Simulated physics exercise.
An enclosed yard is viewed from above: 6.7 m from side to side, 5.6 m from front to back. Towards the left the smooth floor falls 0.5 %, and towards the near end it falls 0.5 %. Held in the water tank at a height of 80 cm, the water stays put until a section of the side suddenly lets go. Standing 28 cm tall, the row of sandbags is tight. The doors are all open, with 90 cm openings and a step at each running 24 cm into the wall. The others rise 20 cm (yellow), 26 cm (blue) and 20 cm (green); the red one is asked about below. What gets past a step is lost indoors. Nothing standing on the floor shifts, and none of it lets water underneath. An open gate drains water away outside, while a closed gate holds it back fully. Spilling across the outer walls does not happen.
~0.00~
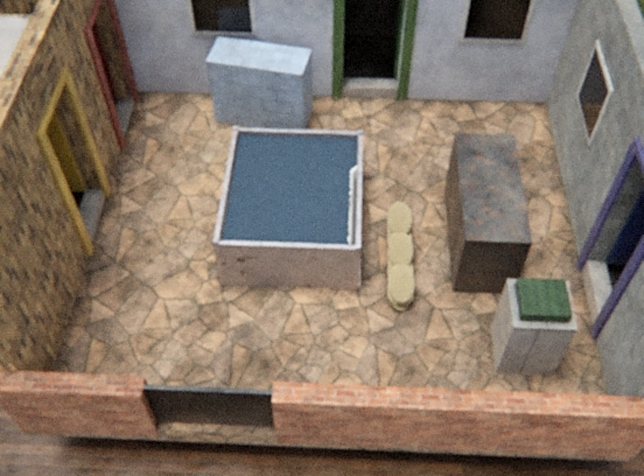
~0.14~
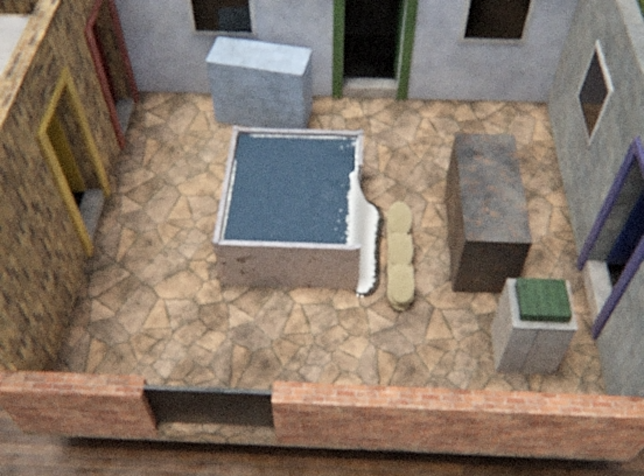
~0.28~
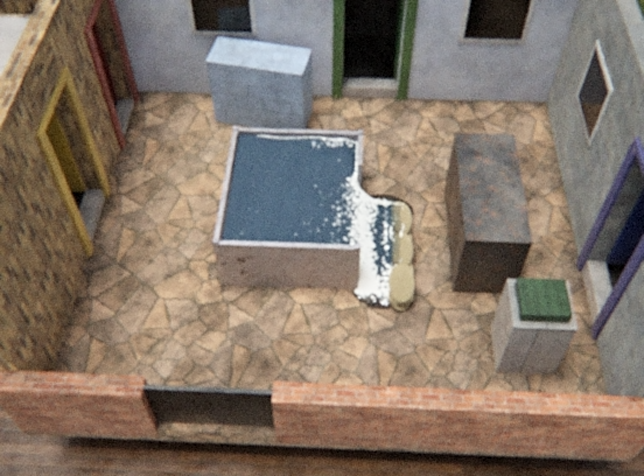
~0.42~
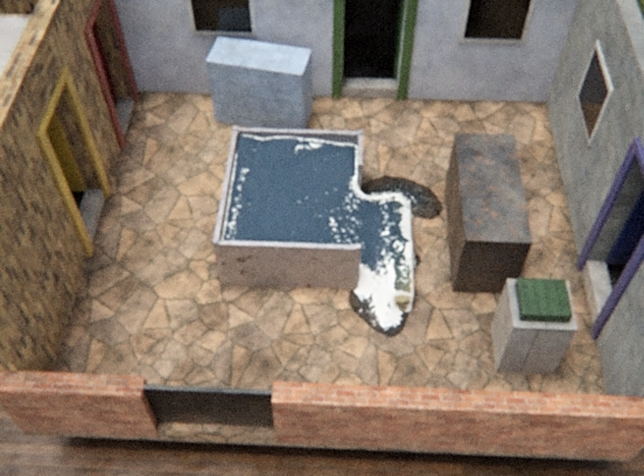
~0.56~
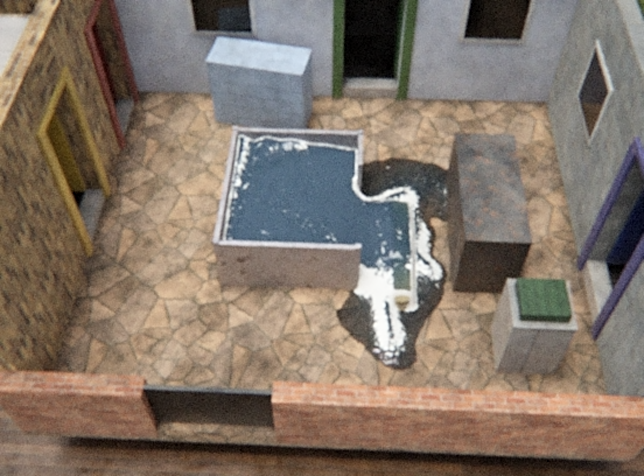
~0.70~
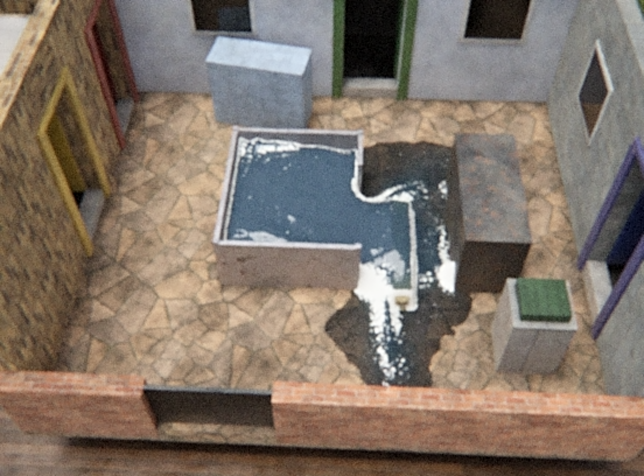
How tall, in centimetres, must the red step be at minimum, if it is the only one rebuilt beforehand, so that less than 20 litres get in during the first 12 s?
It needs to be at least 5.5 cm tall.
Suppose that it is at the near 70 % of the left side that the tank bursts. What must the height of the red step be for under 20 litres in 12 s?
It should stand roughly 15 cm high.
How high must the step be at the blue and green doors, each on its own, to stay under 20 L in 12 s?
You'd want about 10.5 centimetres at blue and about 14.0 centimetres at green.
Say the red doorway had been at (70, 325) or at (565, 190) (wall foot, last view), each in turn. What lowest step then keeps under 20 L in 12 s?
You'd want about 8.5 cm there first, then about 8.0 cm.
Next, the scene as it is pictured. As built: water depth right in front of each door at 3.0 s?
Centimetres: Yellow = 0, blue = 7, red = 0, green = 16.
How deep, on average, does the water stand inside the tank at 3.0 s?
The mean depth is roughly 31 cm.
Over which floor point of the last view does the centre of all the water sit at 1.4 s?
(343, 236), roughly.
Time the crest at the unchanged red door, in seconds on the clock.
Around 11.0 s, give or take.
After 1.4 s water covers 35 % of the floor, deepest (53 cm) near (378, 257); it has not reached the red door.
After 3.0 s water covers 55 % of the floor, deepest (31 cm) near (365, 246); it has not reached the red door.
After 12.0 s water covers 95 % of the floor, deepest (14 cm) near (98, 227); 9 cm at the red door, 1 litre in over its 10 cm step.
At the red door as built, the water arrived by 4.5 s and peaked near 10 cm at 11.2 s.
Run again over the same 12 s with other heights there, 36 litres in over 4.5 cm, 9 litres over 7 cm. The limit of 20 litres is kept from about 5.5 cm up.
